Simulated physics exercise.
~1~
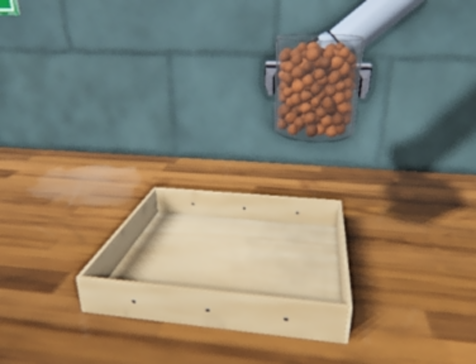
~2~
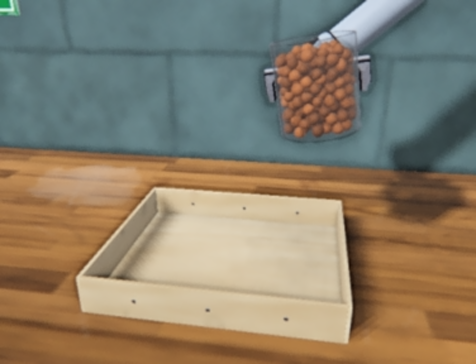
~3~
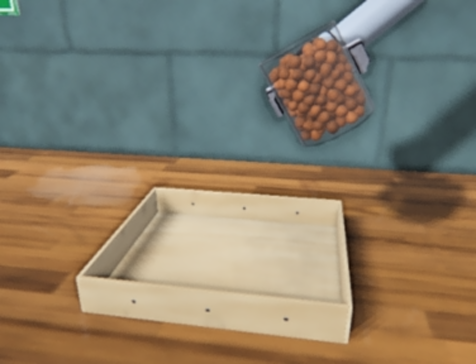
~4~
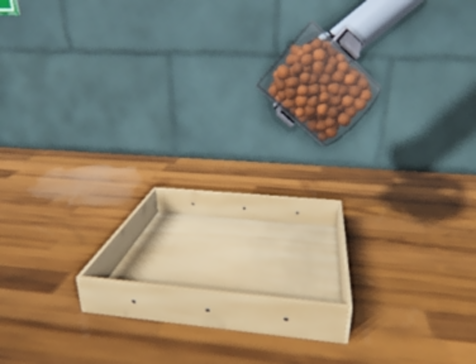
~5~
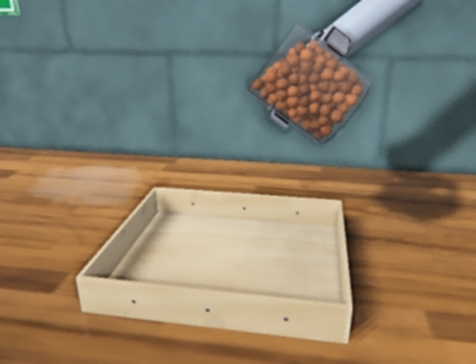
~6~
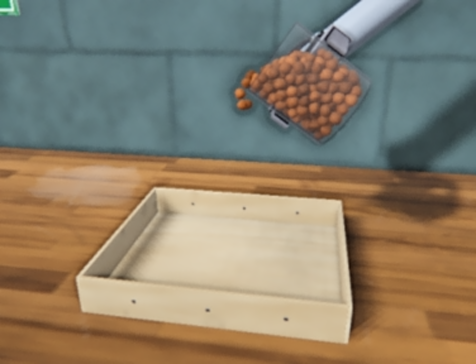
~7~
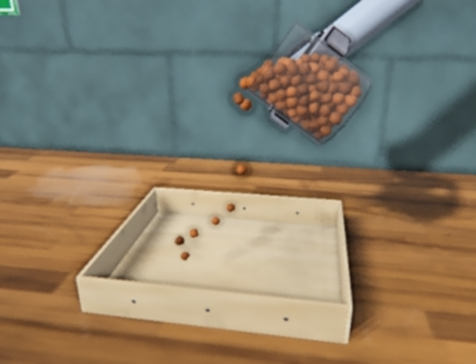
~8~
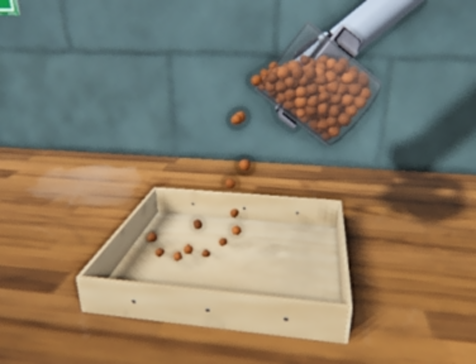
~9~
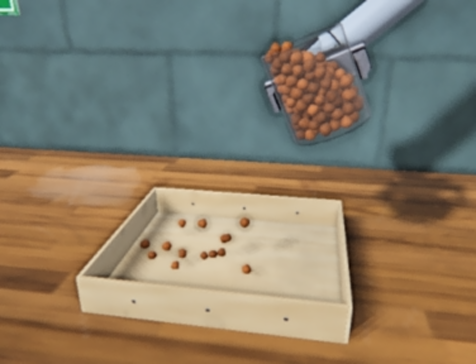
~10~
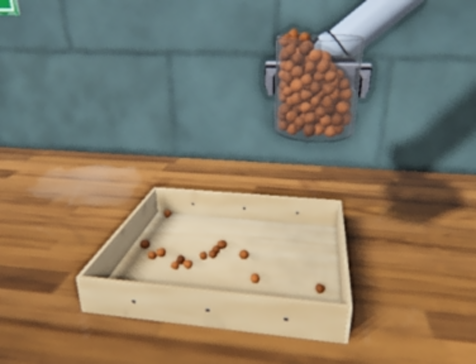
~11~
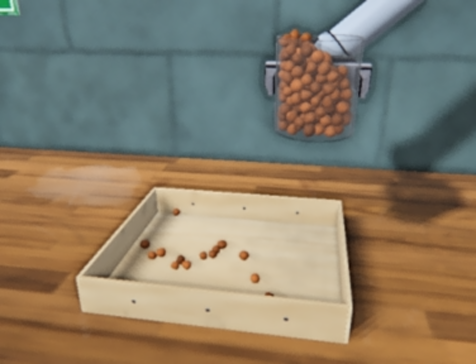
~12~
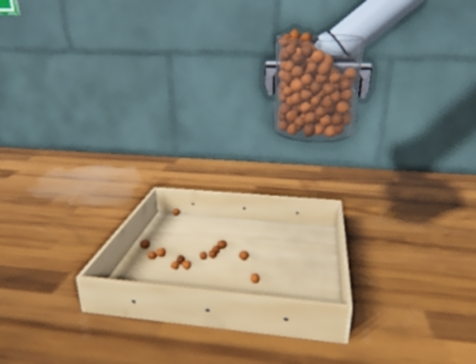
A clear cup of hazelnuts held by a robot gripper tilting left, spilling a few into a wooden tray, then returning upright mostly full.
